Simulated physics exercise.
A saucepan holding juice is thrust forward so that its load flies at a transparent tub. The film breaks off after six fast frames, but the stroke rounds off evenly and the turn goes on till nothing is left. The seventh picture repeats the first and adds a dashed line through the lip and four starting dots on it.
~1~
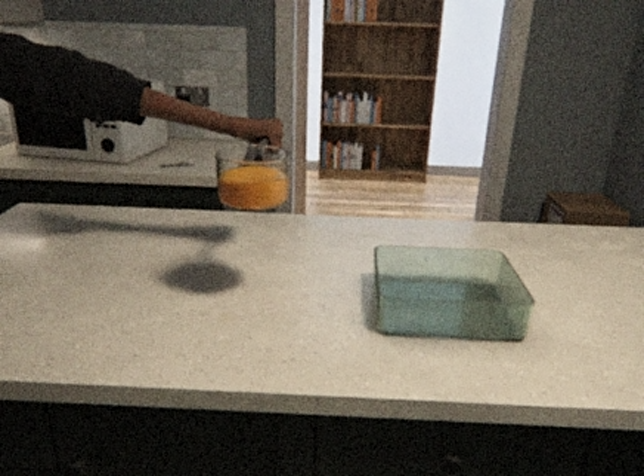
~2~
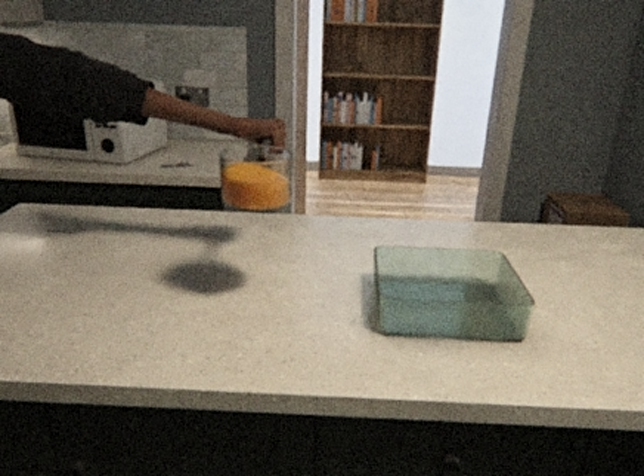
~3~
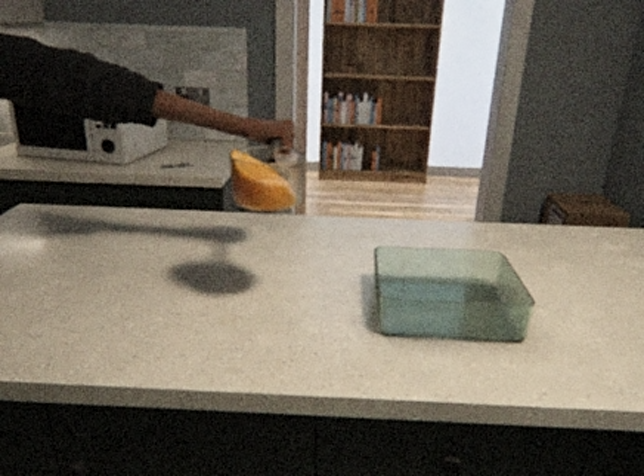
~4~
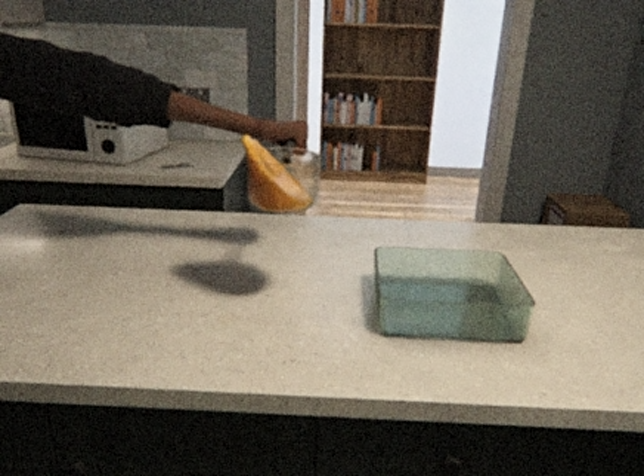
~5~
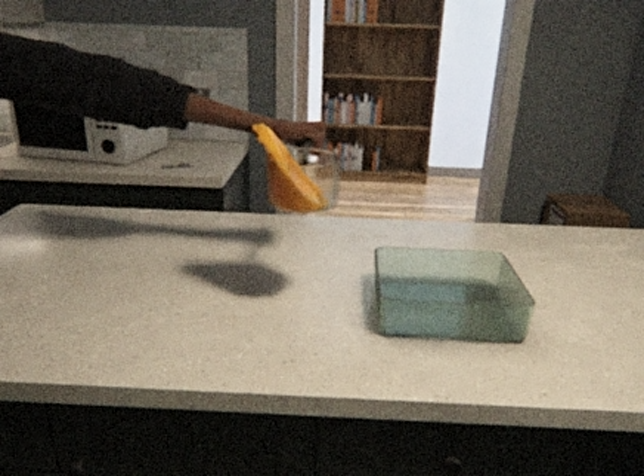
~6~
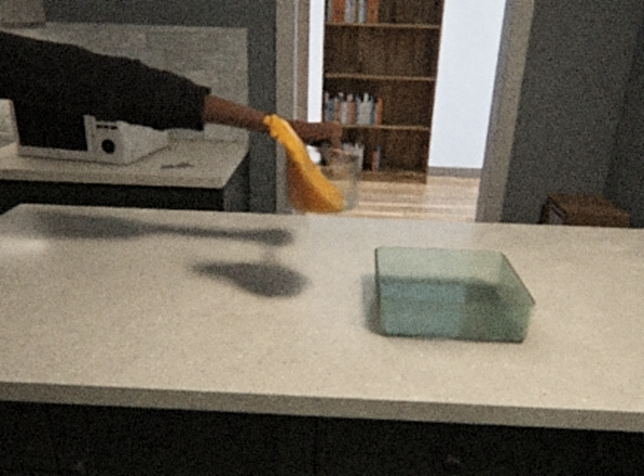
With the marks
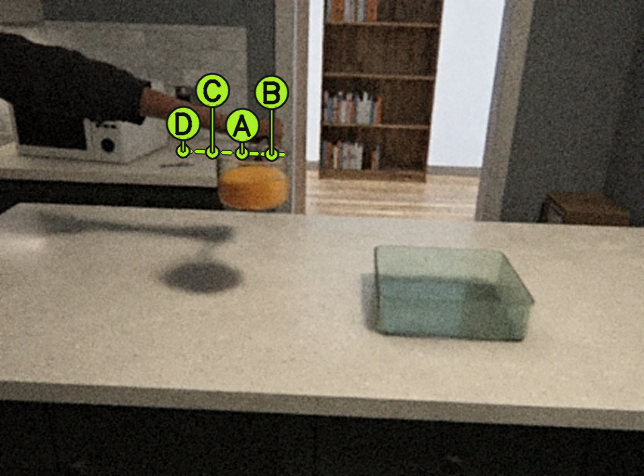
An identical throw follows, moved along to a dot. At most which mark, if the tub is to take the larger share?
I would pick spot B.
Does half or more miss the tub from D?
Yes, that goes wrong.
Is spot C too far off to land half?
Yes, it does.
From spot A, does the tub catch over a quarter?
Yes, it does.
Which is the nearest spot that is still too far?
That would be A.
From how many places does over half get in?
One of the four.
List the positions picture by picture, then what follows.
The first frame shows upright, lip at (288, 154); tub from (379, 332) to (525, 338); nothing has left yet.
The second frame shows upright, lip at (292, 155); nothing has left yet.
The third frame shows upright, lip at (303, 156); nothing has left yet.
The fourth frame shows upright, lip at (319, 157); juice is over the rim, down to (256, 154).
The fifth frame shows upright, lip at (338, 158); juice is over the rim, down to (269, 155).
The sixth frame shows upright, lip at (358, 158); juice is over the rim, down to (292, 155).
On the marked copy, A at (242, 153); B at (271, 154); C at (212, 152); D at (183, 151).
With A, about 34 % lands in the tub, 57 % falls short and 10 % goes beside or beyond.
With B, about 78 % lands in the tub, 11 % falls short and 11 % goes beside or beyond.
With C, about 29 % lands in the tub, 67 % falls short and 4 % goes beside or beyond.
With D, about 17 % lands in the tub, 79 % falls short and 3 % goes beside or beyond.
